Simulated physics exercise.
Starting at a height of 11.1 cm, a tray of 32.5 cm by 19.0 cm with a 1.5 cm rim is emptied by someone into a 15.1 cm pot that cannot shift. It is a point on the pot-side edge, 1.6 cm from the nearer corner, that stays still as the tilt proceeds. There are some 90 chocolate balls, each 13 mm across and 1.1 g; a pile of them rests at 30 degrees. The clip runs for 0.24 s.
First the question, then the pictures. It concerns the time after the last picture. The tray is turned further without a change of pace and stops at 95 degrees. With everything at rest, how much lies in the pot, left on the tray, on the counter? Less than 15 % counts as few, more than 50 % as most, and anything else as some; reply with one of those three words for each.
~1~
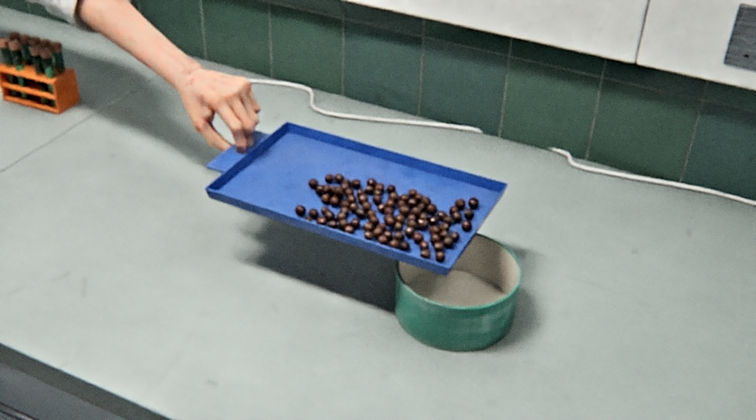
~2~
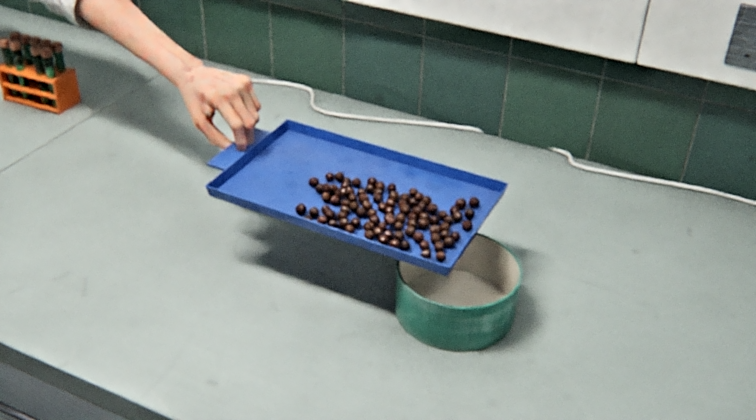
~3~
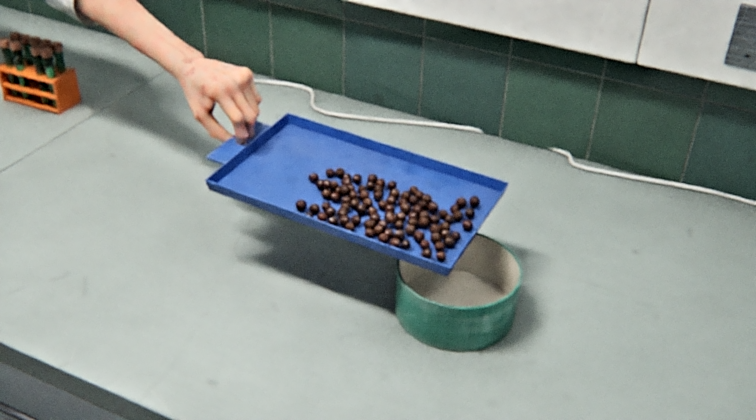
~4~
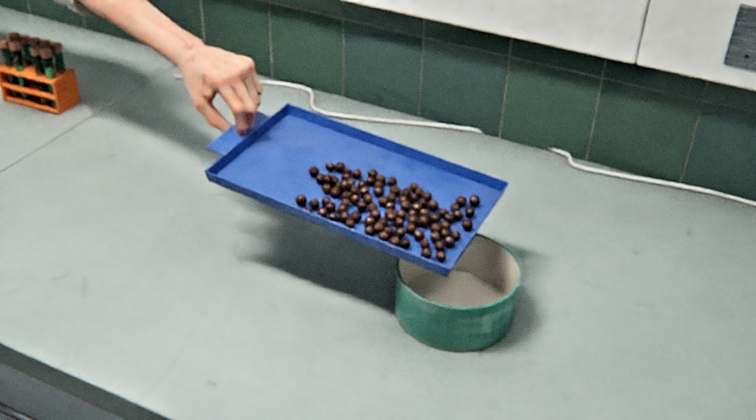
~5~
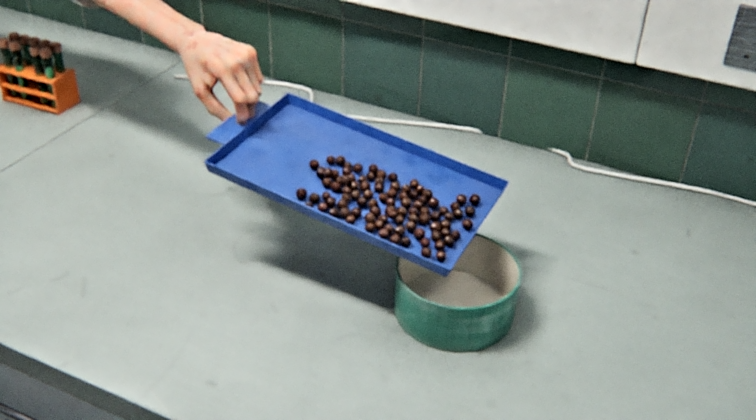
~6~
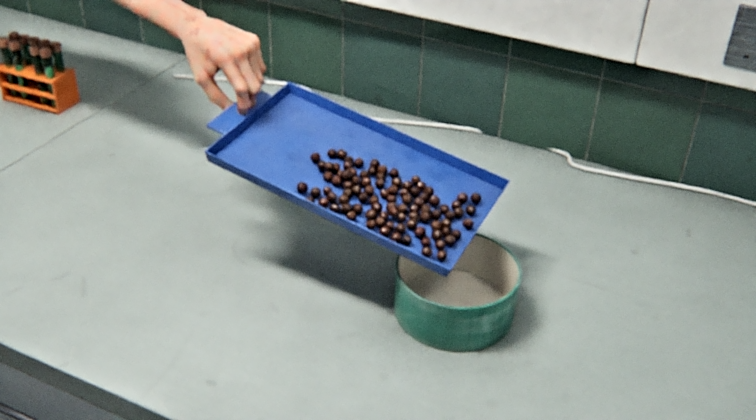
Here it is: Pot: Some, tray: Few, counter: Most.
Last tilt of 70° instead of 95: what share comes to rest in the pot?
Near 0 %, then.
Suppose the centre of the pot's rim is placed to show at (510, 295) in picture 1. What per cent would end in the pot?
About 90 per cent.
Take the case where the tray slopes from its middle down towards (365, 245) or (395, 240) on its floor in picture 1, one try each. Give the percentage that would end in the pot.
About 0 and 5 per cent.
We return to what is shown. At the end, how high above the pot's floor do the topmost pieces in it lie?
Around 1.5 cm above the floor.
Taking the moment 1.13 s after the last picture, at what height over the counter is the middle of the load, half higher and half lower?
The halfway mark is near 18 cm.
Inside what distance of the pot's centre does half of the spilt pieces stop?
I'd say around 18 centimetres.
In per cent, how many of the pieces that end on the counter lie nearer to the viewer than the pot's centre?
Some 70 per cent.
Then, 0.68 s after the last picture, tilt 50 degrees; the tray holds 100 %, the pot 0 %.
Then, 1.13 s after the last picture, tilt 76 degrees; the tray holds 100 %, the pot 0 %.
Then, 1.66 s after the last picture, tilt 95 degrees; the tray holds 10 %, the pot 25 %.
In the end, pot 35 %, tray 0 %, counter 65 %.
